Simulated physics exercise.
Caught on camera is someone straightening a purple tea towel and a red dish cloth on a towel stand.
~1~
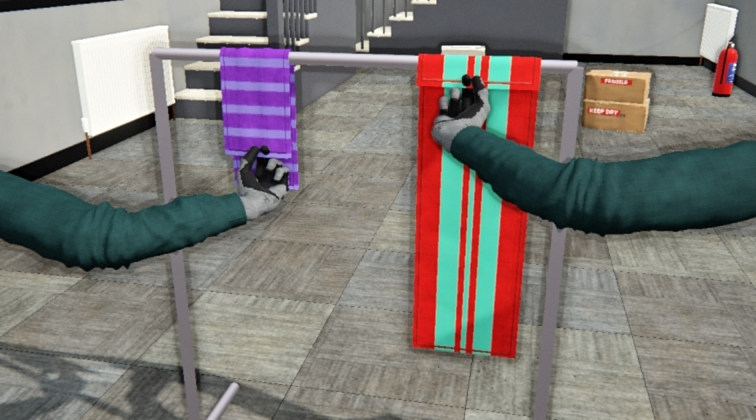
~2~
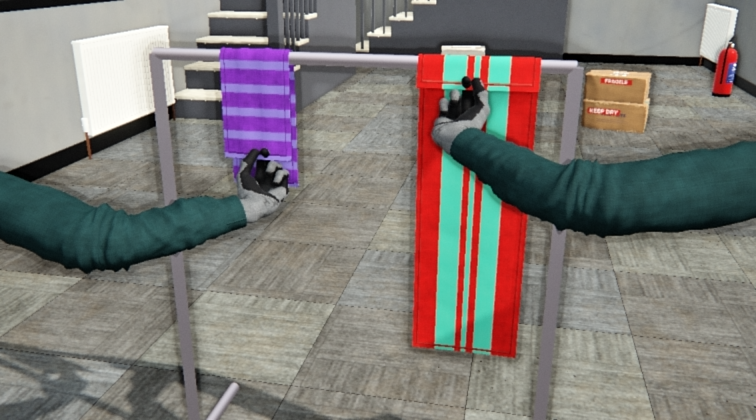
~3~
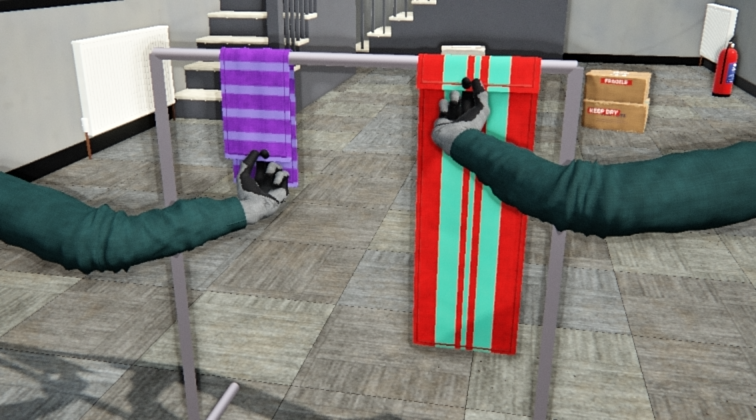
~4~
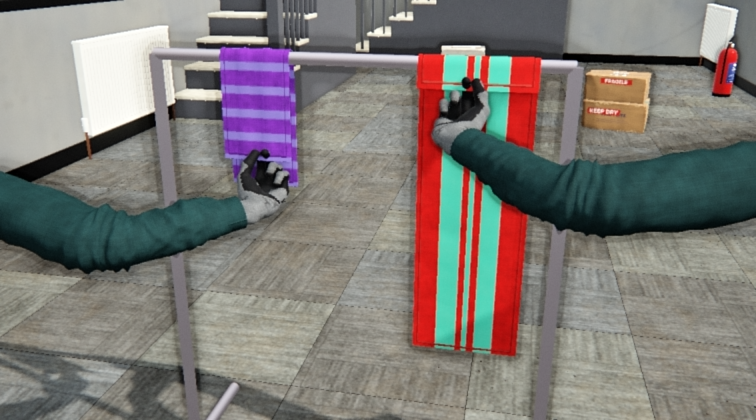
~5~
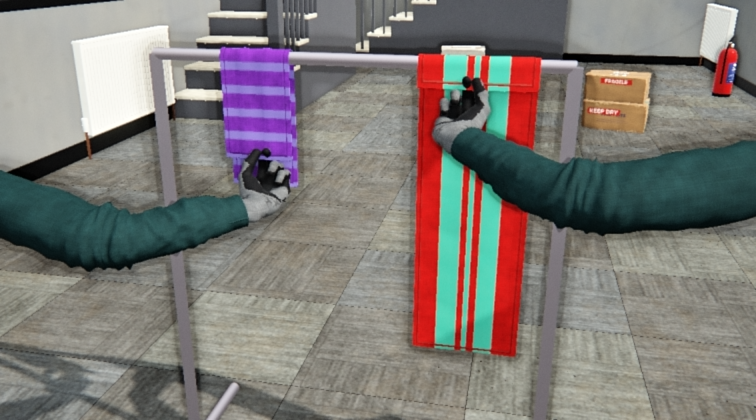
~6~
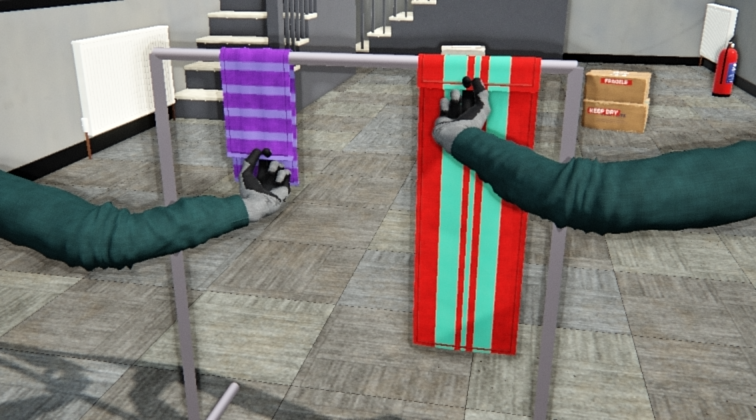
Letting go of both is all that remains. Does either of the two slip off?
Result: The purple tea towel stays put, the red dish cloth comes off.
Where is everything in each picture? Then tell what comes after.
In the first picture, tea towel front hem (274, 151), back hem (282, 183); dish cloth front hem (447, 80), back hem (438, 345).
In the second picture, tea towel front hem (274, 154); dish cloth front hem (447, 82).
In the third picture, tea towel front hem (274, 155); dish cloth front hem (447, 83).
In the fourth picture, tea towel front hem (274, 155); dish cloth front hem (447, 83).
In the fifth picture, tea towel front hem (275, 154); dish cloth front hem (447, 82).
In the sixth picture, tea towel front hem (276, 154), back hem (282, 179), front almost as long as the back; dish cloth front hem (447, 82), back hem (438, 343), front far shorter than the back.
Then, 0.36 s on from there, tea towel as it was left; dish cloth clear of the rail and dropping near (464, 346).
Then, 0.64 s on from there, tea towel as it was left; dish cloth in a heap on the floor.
In the end, tea towel as it was left; dish cloth in a heap on the floor. The purple tea towel stays on and the red dish cloth slips to the floor.
